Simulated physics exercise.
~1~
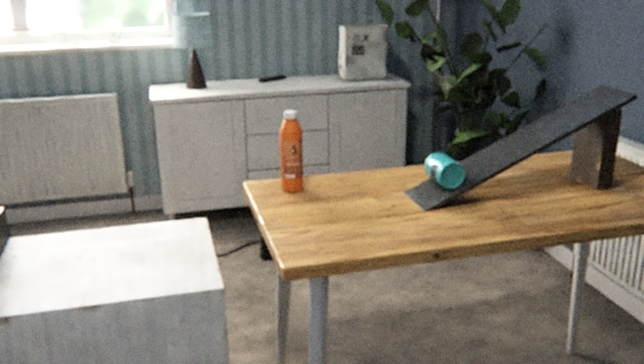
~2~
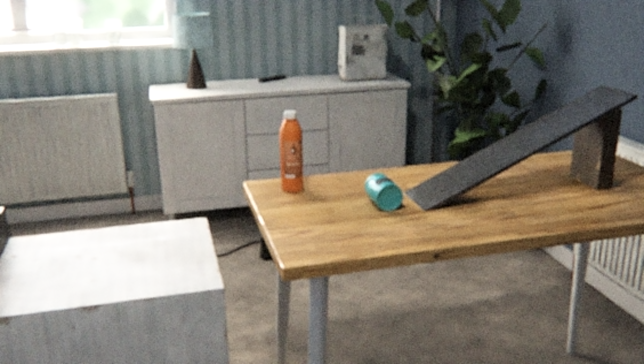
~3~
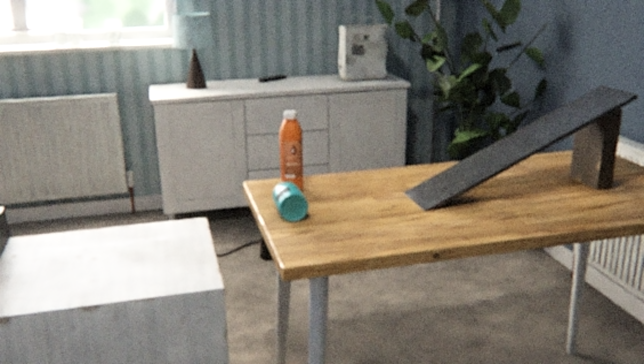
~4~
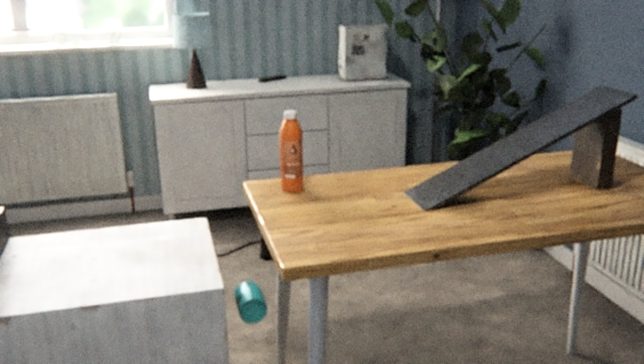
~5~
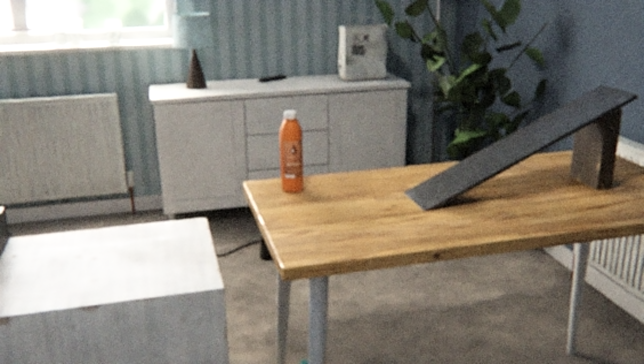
A turquoise jar lies on its side near the foot of a dark ramp on a wooden table, seen by a still camera from slightly above in a blue-walled room. An orange bottle stands toward the table's left end, with a lower white top across a gap, and a pale sideboard and leafy plant behind. The jar rolls left off the ramp onto the tabletop. It continues past the front of the bottle to the table's left edge, then drops into the gap. Finally the jar is out of sight, while the bottle still stands in place.
